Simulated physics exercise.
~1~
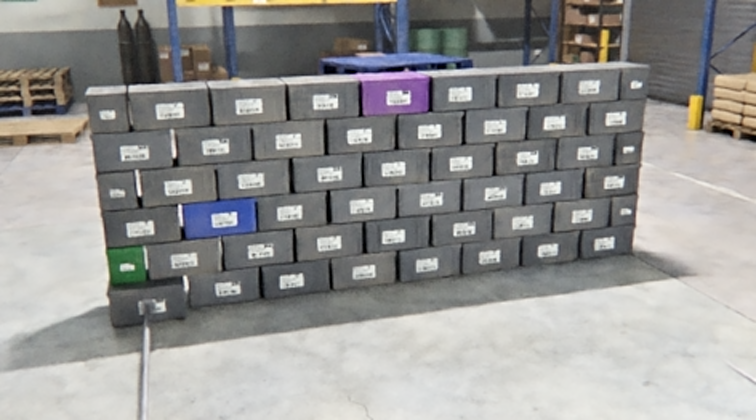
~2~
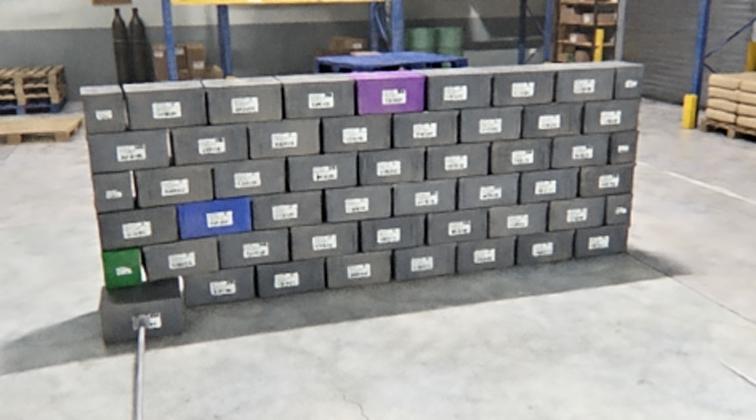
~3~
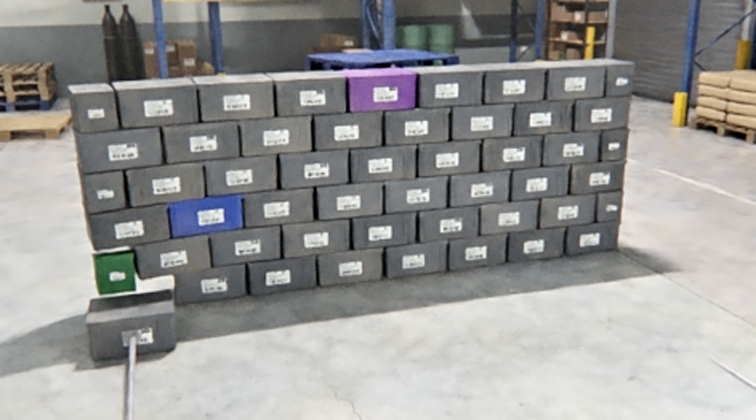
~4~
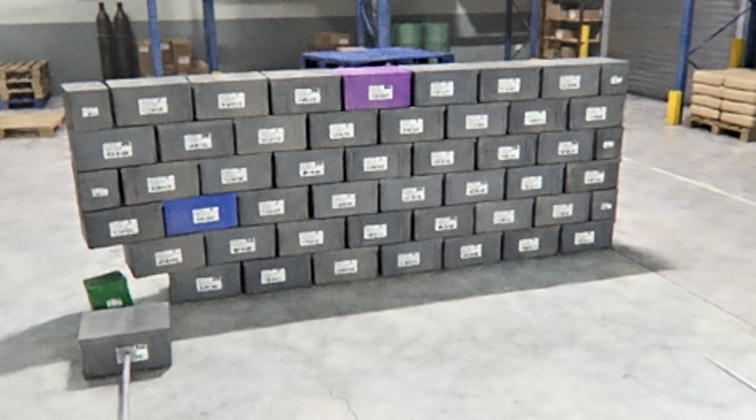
Warehouse floor, a rod drawing a bottom corner tote out of a grey wall, the green one above tipping and dropping behind it.
